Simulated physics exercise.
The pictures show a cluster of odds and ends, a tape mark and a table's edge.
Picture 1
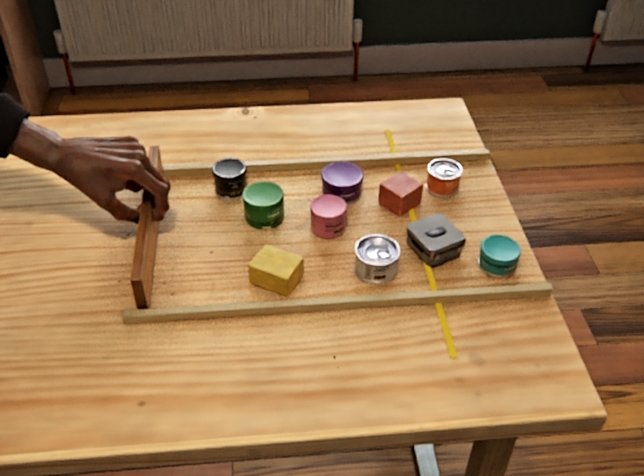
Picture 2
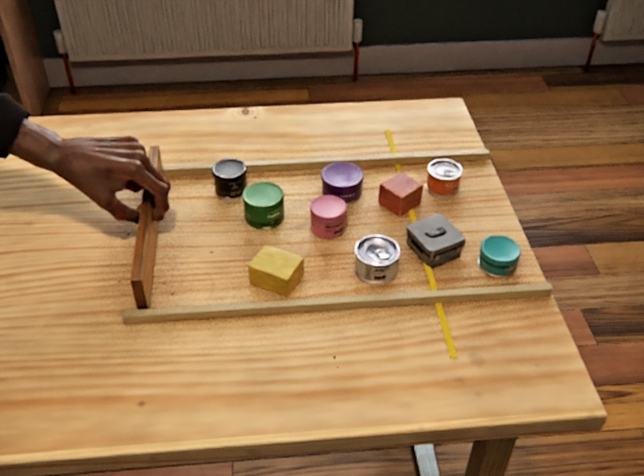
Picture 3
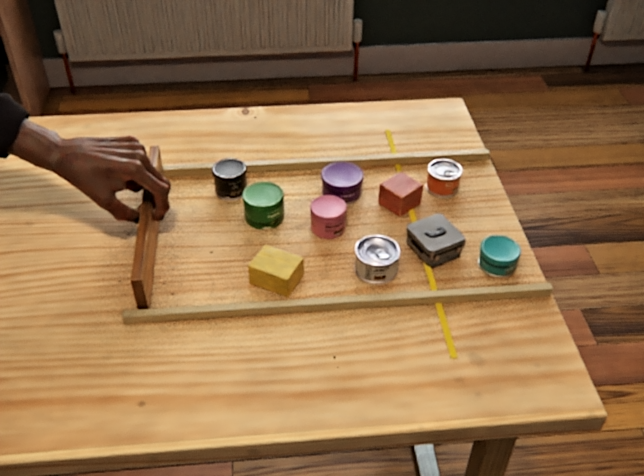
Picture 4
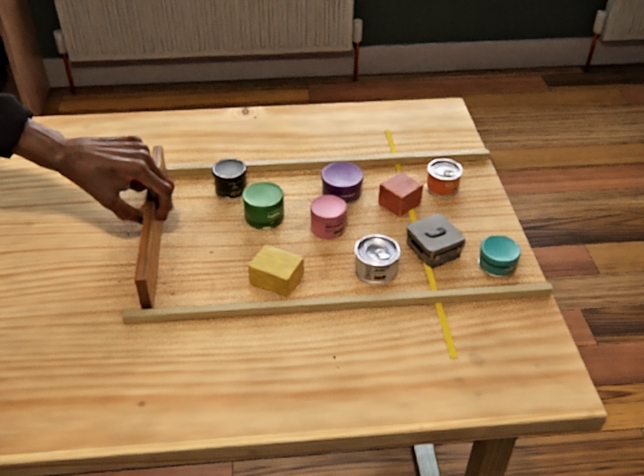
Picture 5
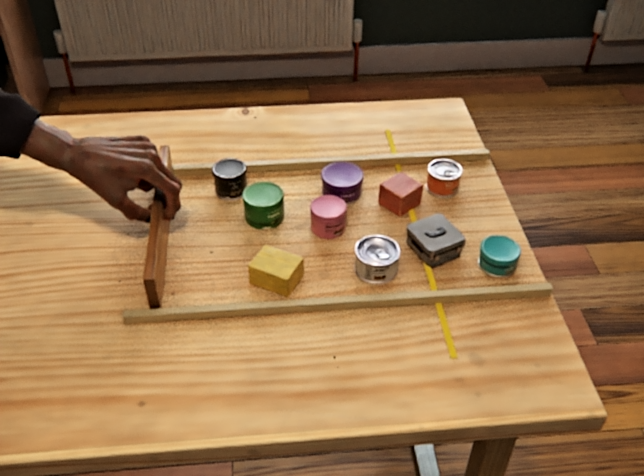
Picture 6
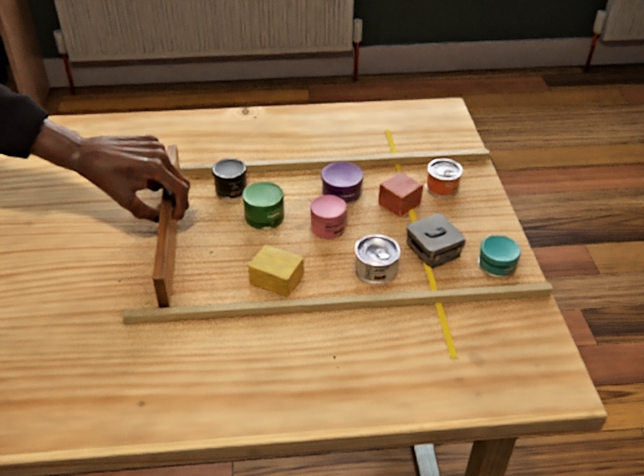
A hand slides a wooden board slightly right toward small tins, pots and blocks on a table.
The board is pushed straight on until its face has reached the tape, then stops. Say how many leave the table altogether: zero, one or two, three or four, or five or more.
The number that fall off is zero.
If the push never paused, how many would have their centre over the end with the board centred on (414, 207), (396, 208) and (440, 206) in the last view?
It would be 0, 0 and 2.
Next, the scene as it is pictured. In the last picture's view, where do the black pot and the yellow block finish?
First (417, 163), then (448, 251).
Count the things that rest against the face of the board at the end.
4 of them.
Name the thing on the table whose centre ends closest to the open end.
That is the turquoise pot.
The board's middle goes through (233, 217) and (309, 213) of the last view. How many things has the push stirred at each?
The counts are 1 and 6.
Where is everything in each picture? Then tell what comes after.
Turquoise pot (499, 256); orange tin (444, 178); grey case (434, 241); board (149, 222); tape (415, 224), in the first picture.
Orange tin (444, 178); pink tub (328, 217), in the second picture.
Grey case (434, 241); board (149, 222), in the third picture.
Turquoise pot (499, 256); purple pot (342, 183), in the fourth picture.
Orange tin (444, 178); red block (400, 194), in the fifth picture.
Turquoise pot (499, 256); orange tin (444, 178); grey case (434, 241); board (169, 221); tape (415, 224), in the sixth picture.
Early on, none off yet; turquoise pot at rest near (499, 256); orange tin at rest near (444, 178); grey case at rest near (434, 241).
Finally, the number that fall off is zero.
